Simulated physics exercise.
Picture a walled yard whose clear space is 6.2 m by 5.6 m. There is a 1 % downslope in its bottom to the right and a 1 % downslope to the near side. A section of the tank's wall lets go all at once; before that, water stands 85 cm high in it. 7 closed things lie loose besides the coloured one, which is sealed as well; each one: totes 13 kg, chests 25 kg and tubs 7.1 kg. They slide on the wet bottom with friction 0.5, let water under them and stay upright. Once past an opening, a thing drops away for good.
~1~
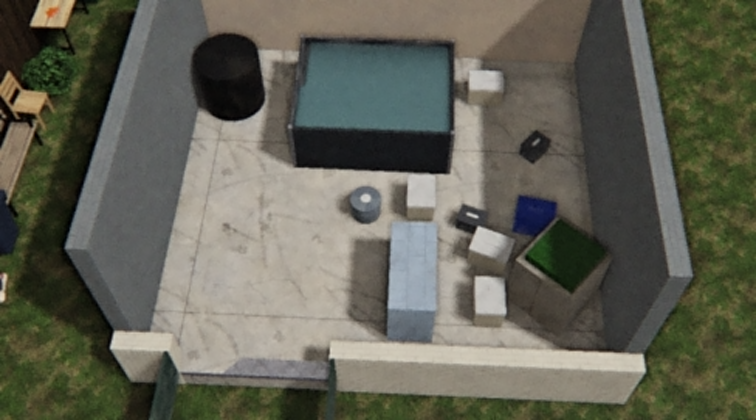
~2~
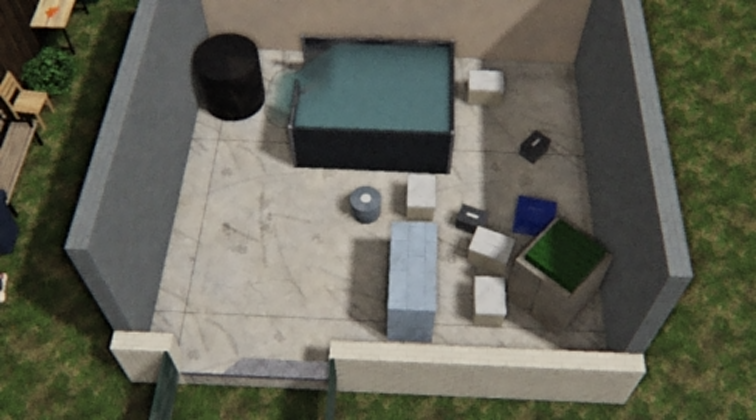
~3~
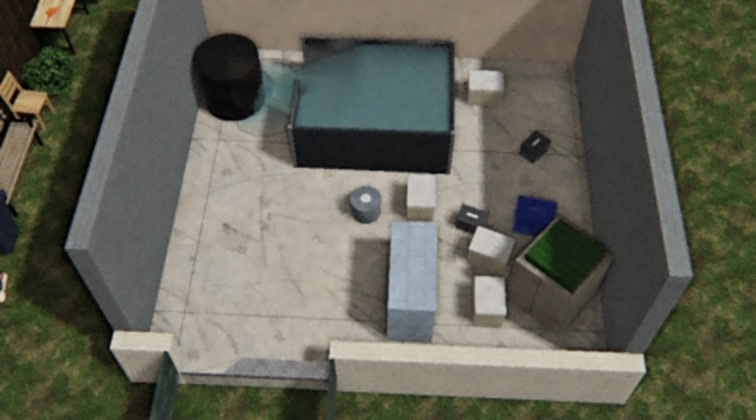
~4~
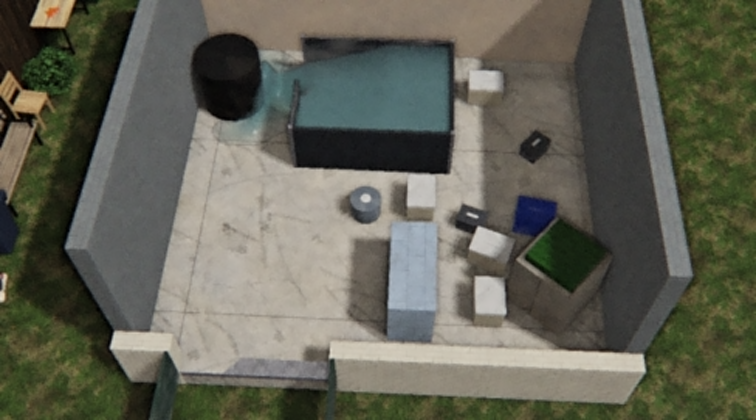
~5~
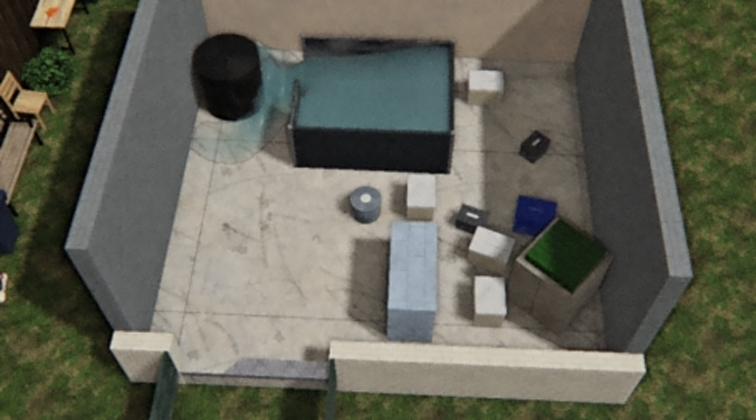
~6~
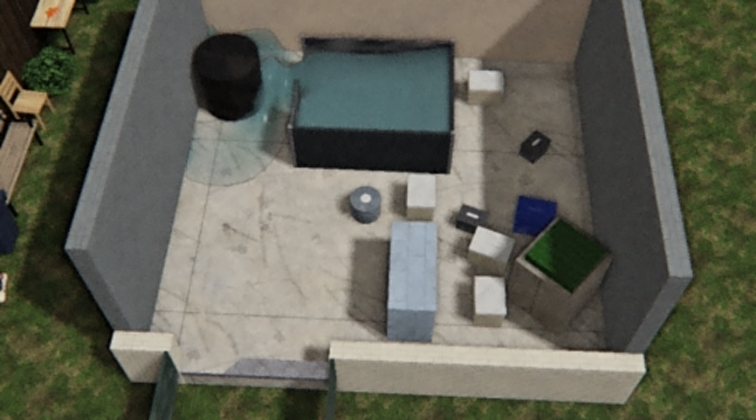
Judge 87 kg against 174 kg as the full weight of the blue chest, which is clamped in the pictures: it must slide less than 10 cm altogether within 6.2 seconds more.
For it, the lower weight is enough.
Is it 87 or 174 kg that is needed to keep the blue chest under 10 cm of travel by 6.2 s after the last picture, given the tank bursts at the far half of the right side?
So the heavier choice alone.
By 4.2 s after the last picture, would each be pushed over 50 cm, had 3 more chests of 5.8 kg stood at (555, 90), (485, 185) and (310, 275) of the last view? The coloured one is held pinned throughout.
Order as listed: Outside the limit, inside the limit, outside the limit.
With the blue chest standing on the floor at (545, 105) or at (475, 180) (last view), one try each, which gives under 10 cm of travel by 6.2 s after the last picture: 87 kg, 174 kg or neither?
Try 1: Lesser mass sufficient. Try 2: Lesser mass sufficient.
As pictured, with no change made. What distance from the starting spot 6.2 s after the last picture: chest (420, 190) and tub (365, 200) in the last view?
So the first is off by 0 centimetres, the second by 0 centimetres.
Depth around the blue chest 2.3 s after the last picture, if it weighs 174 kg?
0 cm, roughly.
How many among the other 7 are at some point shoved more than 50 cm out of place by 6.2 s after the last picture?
That makes 0.
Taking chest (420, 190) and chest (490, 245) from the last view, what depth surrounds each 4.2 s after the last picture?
I'd put it at 0 cm and 0 cm respectively.
Then, 0.6 s after the last picture the blue chest would be 0 cm from its start with 87 kg and 0 cm from its start with 174 kg; 0 cm of water round it then.
Then, 2.3 s after the last picture the blue chest would be 0 cm from its start with 87 kg and 0 cm from its start with 174 kg; 0 cm of water round it then.
Then, 4.2 s after the last picture the blue chest would be 0 cm from its start with 87 kg and 0 cm from its start with 174 kg; 5 cm of water round it then.
Then, 6.2 s after the last picture the blue chest would be 0 cm from its start with 87 kg and 0 cm from its start with 174 kg; 11 cm of water round it then.
